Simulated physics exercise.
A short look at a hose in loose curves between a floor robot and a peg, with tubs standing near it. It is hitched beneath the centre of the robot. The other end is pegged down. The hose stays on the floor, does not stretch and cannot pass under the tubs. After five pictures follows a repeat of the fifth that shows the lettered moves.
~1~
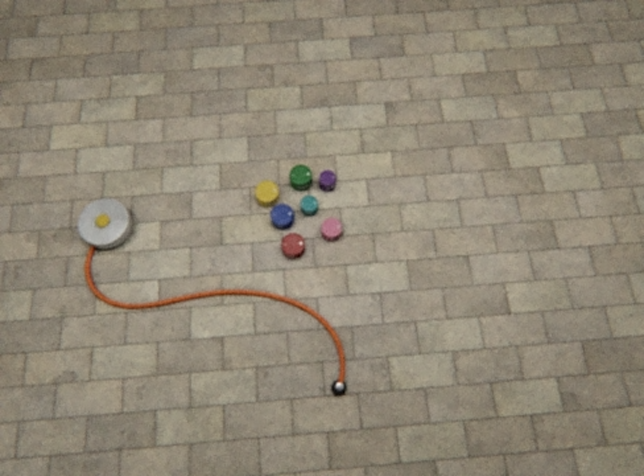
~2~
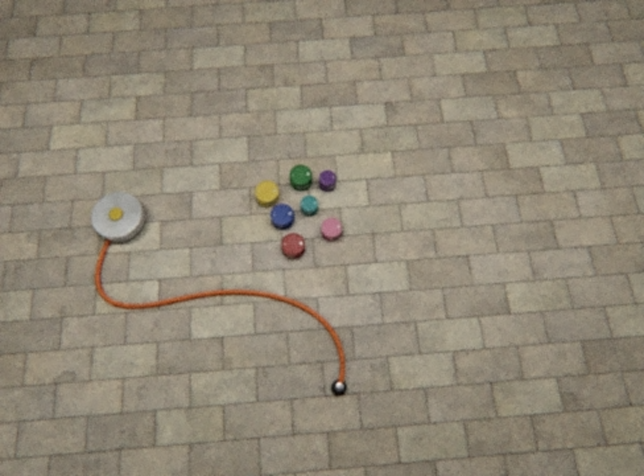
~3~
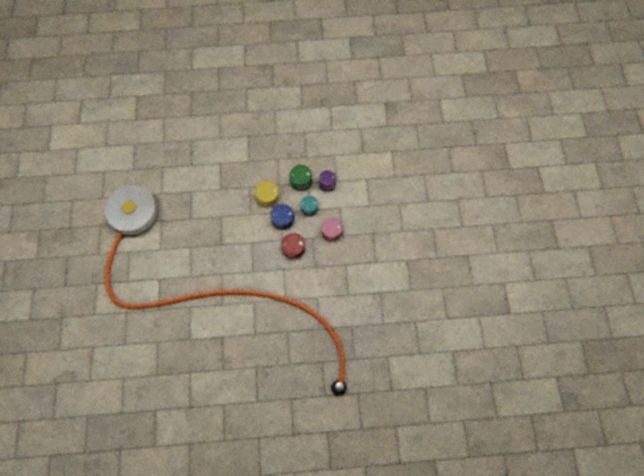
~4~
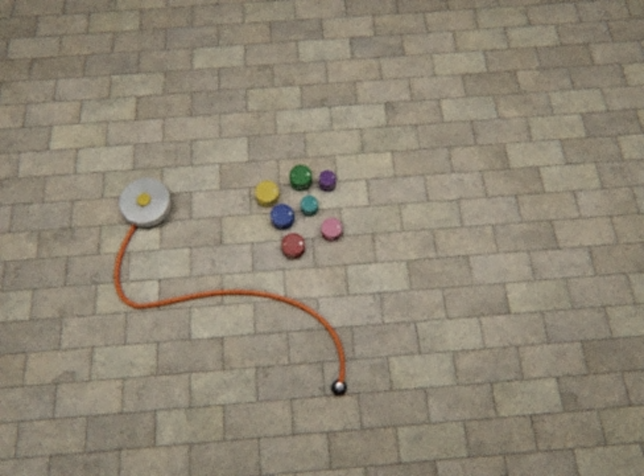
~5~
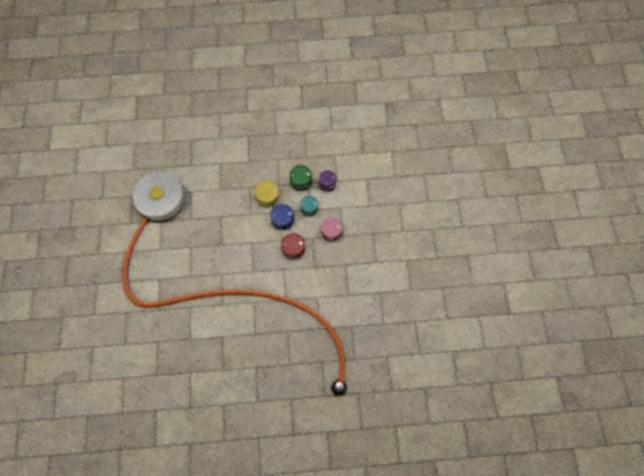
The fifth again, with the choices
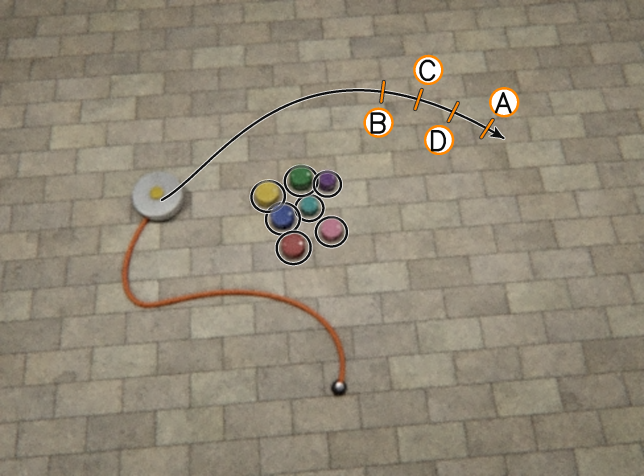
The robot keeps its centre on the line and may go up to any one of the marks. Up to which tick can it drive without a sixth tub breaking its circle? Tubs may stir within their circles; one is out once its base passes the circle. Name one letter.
Mark B.
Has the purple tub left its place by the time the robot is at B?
By then, no.
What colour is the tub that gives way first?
The yellow one.
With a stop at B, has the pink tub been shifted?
No.
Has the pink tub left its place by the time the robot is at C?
No.
On the marked copy, A at (487, 129); B at (383, 92); C at (418, 99); D at (453, 112); the route from (162, 200) via (321, 94) to (504, 138).
Following B. Soon after the start, robot (231, 136).
Later, robot (309, 93).
In the end, robot (384, 87); blue tub (291, 218); yellow tub (293, 197); two over the rings.
As for the rest, A has seven over the rings; C has six over the rings; D has seven over the rings.
